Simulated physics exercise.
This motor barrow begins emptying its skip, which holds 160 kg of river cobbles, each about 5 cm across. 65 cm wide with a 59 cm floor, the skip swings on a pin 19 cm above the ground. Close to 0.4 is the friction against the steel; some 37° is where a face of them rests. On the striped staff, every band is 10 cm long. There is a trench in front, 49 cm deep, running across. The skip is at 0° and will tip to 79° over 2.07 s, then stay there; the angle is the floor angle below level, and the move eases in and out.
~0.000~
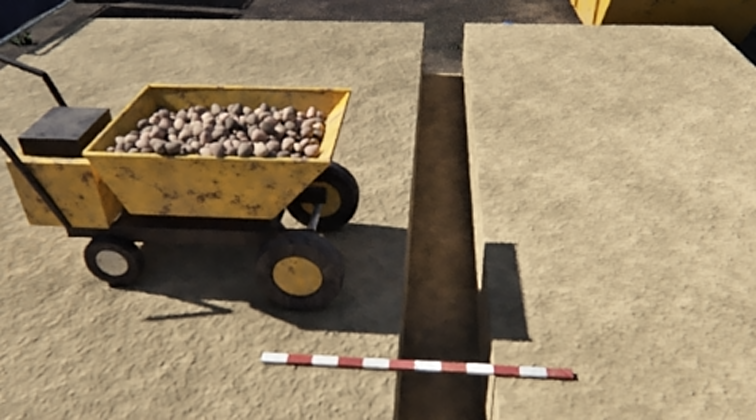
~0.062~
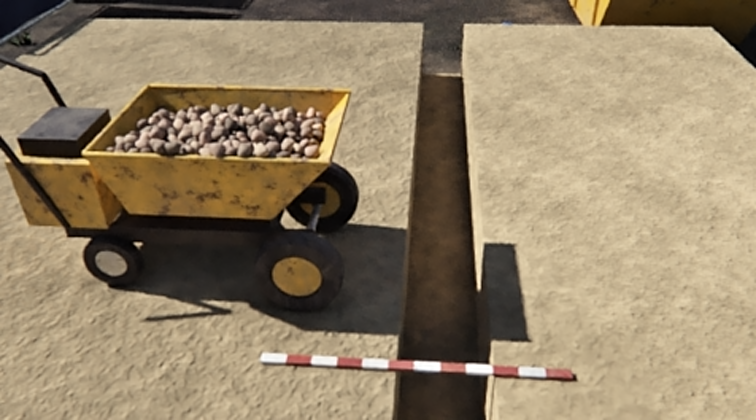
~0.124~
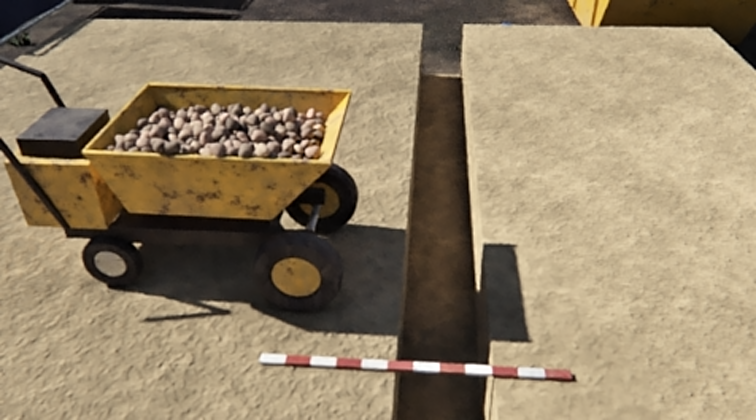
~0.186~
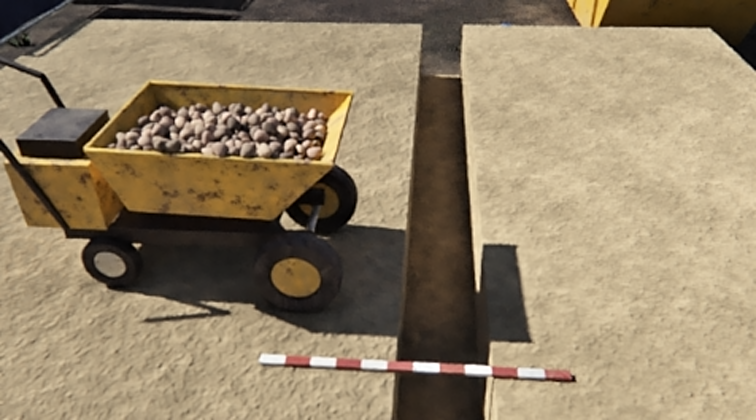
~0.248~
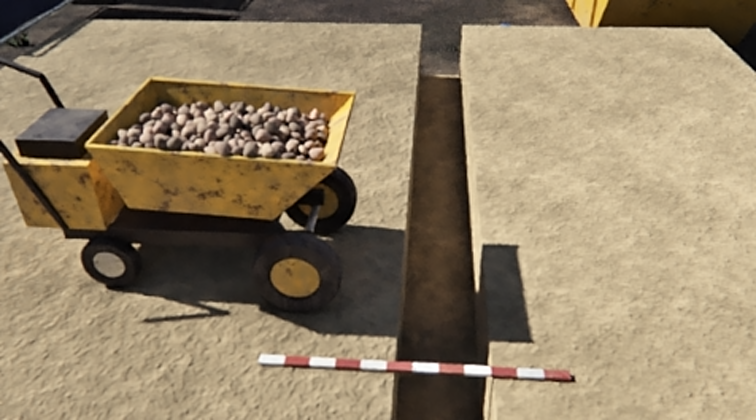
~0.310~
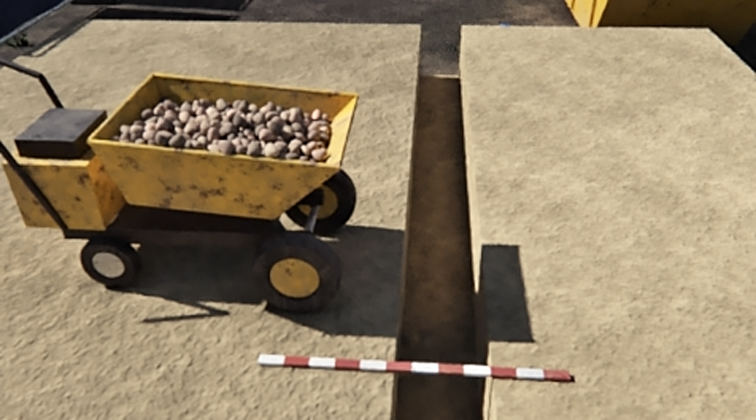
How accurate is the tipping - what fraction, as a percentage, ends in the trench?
Close to 69 in every hundred.
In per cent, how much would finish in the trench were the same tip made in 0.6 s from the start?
About 40%.
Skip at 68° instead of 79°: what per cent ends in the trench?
Then roughly 70 percent.
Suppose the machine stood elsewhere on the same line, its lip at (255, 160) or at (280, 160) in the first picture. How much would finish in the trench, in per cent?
Roughly 90 per cent, then 100 per cent.
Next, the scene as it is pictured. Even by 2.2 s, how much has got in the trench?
Approx. 55 % of the load.
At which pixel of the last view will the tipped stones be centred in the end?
Somewhere around (461, 334) in the last picture.
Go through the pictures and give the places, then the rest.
Lip at (330, 162), floor tilted 0°, highest stones at (253, 121), in the first frame.
The skip is at 0°, its lip at (330, 163); the top of the load is at (253, 121); the stones move at 0.1 m/s on average, in the second frame.
The skip is at 1°, its lip at (331, 164); the top of the load is at (247, 121); the stones move at 0.1 m/s on average, in the third frame.
The skip is at 2°, its lip at (333, 165); the top of the load is at (236, 120); the stones move at 0.2 m/s on average, in the fourth frame.
Lip at (336, 166), floor tilted 3°, highest stones at (220, 116); the stones move at 0.2 m/s on average, in the fifth frame.
Lip at (339, 168), floor tilted 5°, highest stones at (208, 116); the stones move at 0.3 m/s on average, in the sixth frame.
After 1.5 s the floor is at 67°; 93 % in the skip, 7 % in the trench; the foremost stones are at (482, 290).
After 2.2 s the floor is at 79°; 16 % in the skip, 54 % in the trench, 30 % past the trench; the foremost stones are at (632, 277).
After 2.5 s the floor is at 79°; 2 % in the skip, 67 % in the trench, 32 % past the trench; the foremost stones are at (667, 263).
After 4.5 s the floor is at 79°; 0 % in the skip, 69 % in the trench, 31 % past the trench; the foremost stones are at (673, 263).
